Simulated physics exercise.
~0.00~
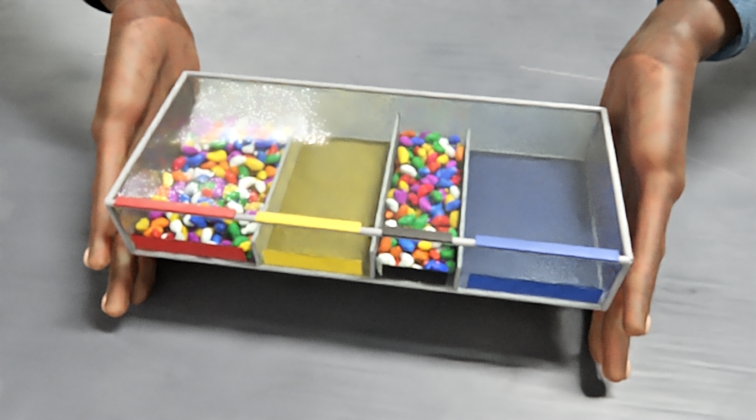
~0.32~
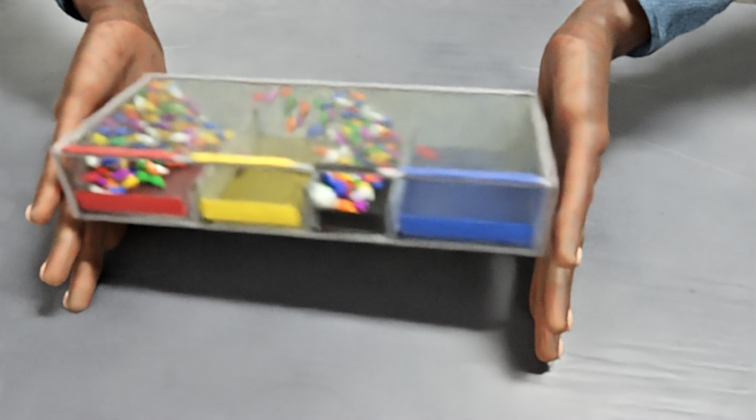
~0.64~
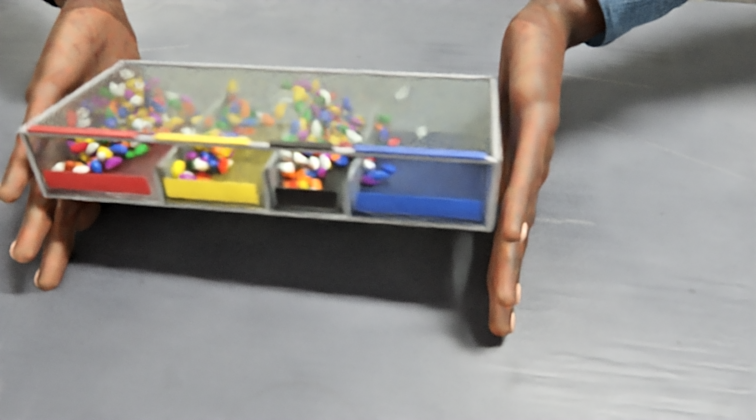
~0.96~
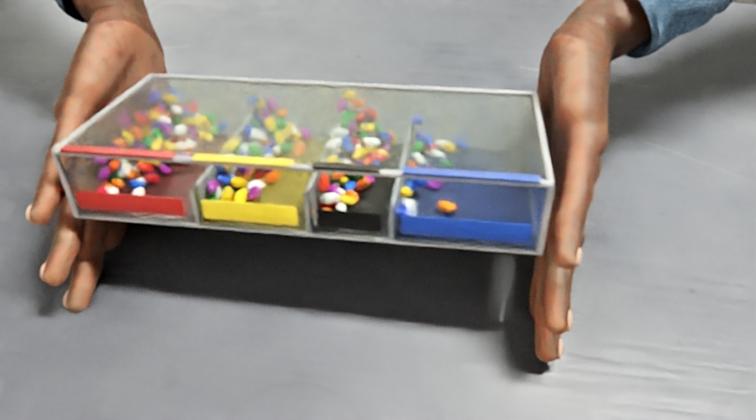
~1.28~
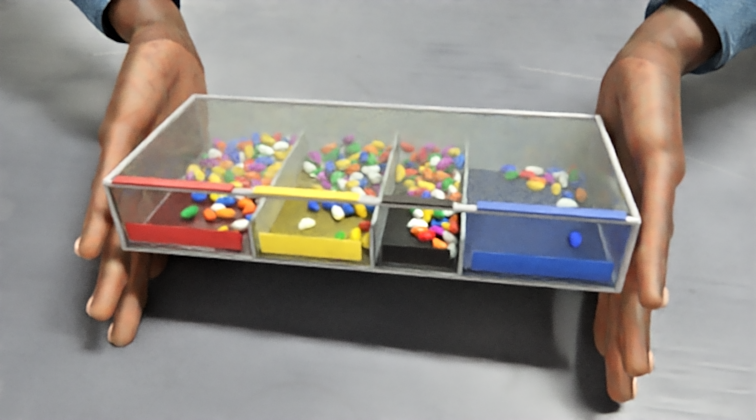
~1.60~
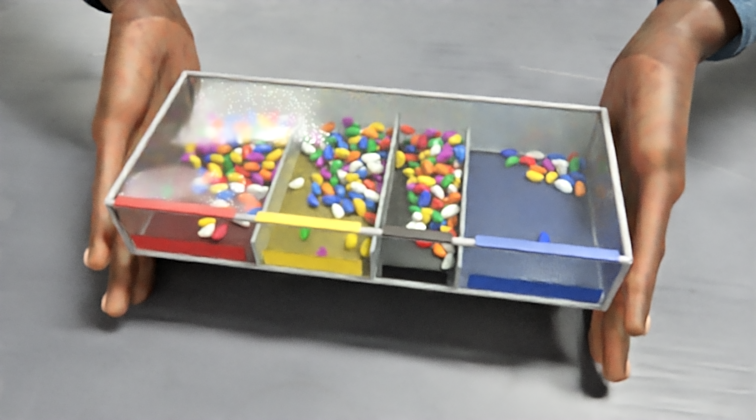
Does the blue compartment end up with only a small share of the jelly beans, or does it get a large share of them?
The blue compartment ends up with only a small share of the jelly beans. Most of them come to rest in the red, yellow and black compartments, each of which holds far more than the blue one.
